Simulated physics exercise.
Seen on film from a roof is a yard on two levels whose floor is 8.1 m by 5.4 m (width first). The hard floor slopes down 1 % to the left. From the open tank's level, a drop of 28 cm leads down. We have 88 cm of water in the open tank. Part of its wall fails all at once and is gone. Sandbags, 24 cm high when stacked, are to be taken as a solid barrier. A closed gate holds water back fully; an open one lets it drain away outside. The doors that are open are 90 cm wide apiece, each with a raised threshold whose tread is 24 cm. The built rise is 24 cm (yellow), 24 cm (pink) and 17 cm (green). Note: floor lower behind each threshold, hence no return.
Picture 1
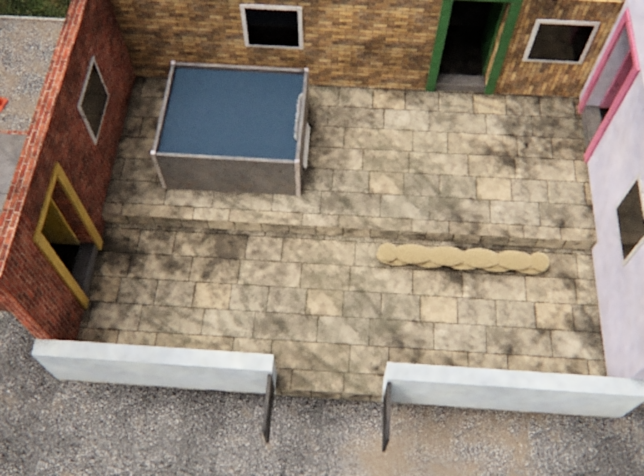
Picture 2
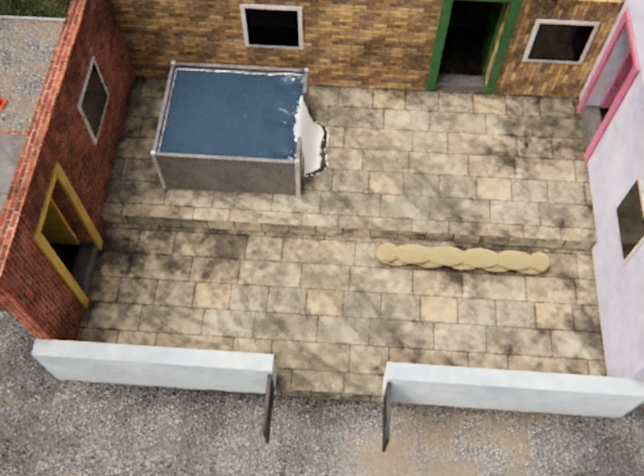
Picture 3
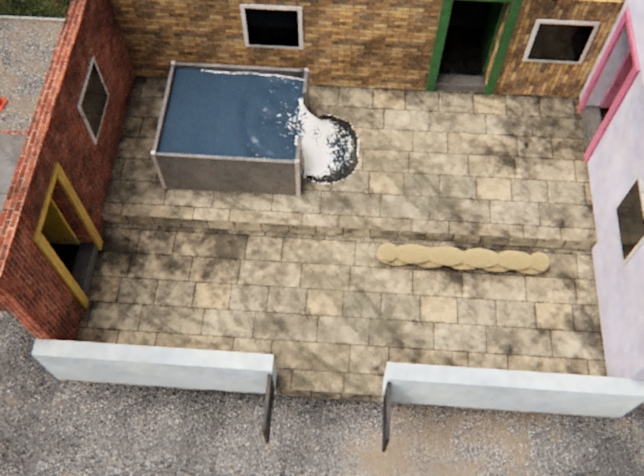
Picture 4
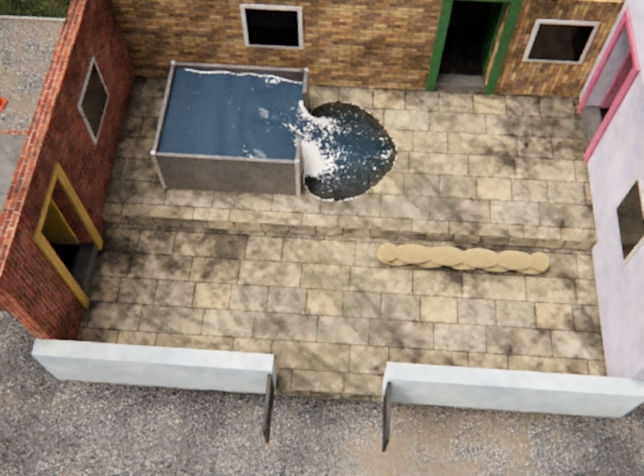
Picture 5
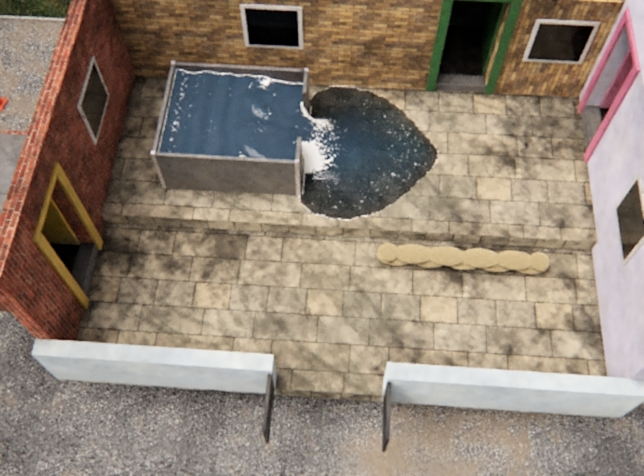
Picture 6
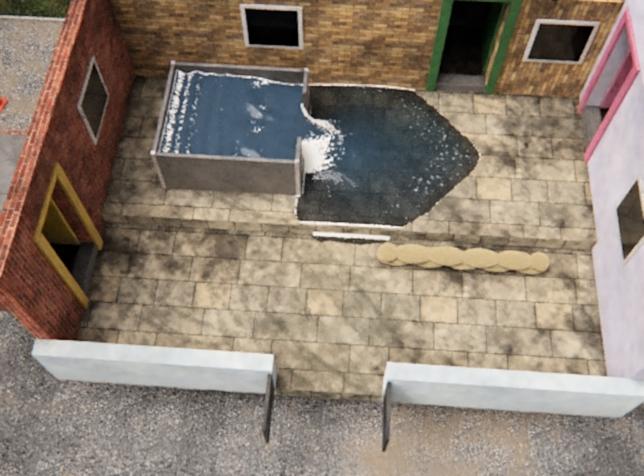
The video shows a walled yard with a tank of still water at the back; water bursts from the tank's right side, foaming, and spreads rightward and forward across the paving as a widening dark pool, reaching the step's edge.
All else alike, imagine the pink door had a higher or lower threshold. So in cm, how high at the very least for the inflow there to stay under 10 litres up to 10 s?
At least 35 cm or so.
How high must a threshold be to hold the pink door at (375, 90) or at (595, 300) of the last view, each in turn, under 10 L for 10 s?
You'd want roughly 15 cm there first, then roughly 19 cm.
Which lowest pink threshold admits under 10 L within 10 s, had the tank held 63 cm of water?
Step height: Approx. 23 cm.
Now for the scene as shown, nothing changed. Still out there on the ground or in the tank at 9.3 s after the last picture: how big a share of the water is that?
Around 96 percent is still there.
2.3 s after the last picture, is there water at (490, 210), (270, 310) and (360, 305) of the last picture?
Going in order: Swamped, untouched, swamped.
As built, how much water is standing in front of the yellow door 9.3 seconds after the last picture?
About 22.5 centimetres.
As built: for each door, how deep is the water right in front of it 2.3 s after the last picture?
Depth at yellow 0 cm, at pink 34 cm, at green 13 cm.
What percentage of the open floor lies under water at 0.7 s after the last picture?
I'd say near 35 percent.
Then, 0.7 s after the last picture water covers 35 % of the floor, deepest (44 cm) near (315, 148); 14 cm at the pink door, 0 litres in over its 24 cm threshold.
Then, 2.3 s after the last picture water covers 45 % of the floor, deepest (42 cm) near (571, 253); 34 cm at the pink door, 50 litres in over its 24 cm threshold.
Then, 9.3 s after the last picture water covers 85 % of the floor, deepest (27 cm) near (461, 246); 6 cm at the pink door, 71 litres in over its 24 cm threshold.
At the pink door as built, the water peaked near 38 cm, 1.7 s after the last picture.
With a threshold of 30 cm, 27 litres would have come in within the 10 s; with 40.5 cm, 1 litre. So under 10 litres takes about 35 cm.
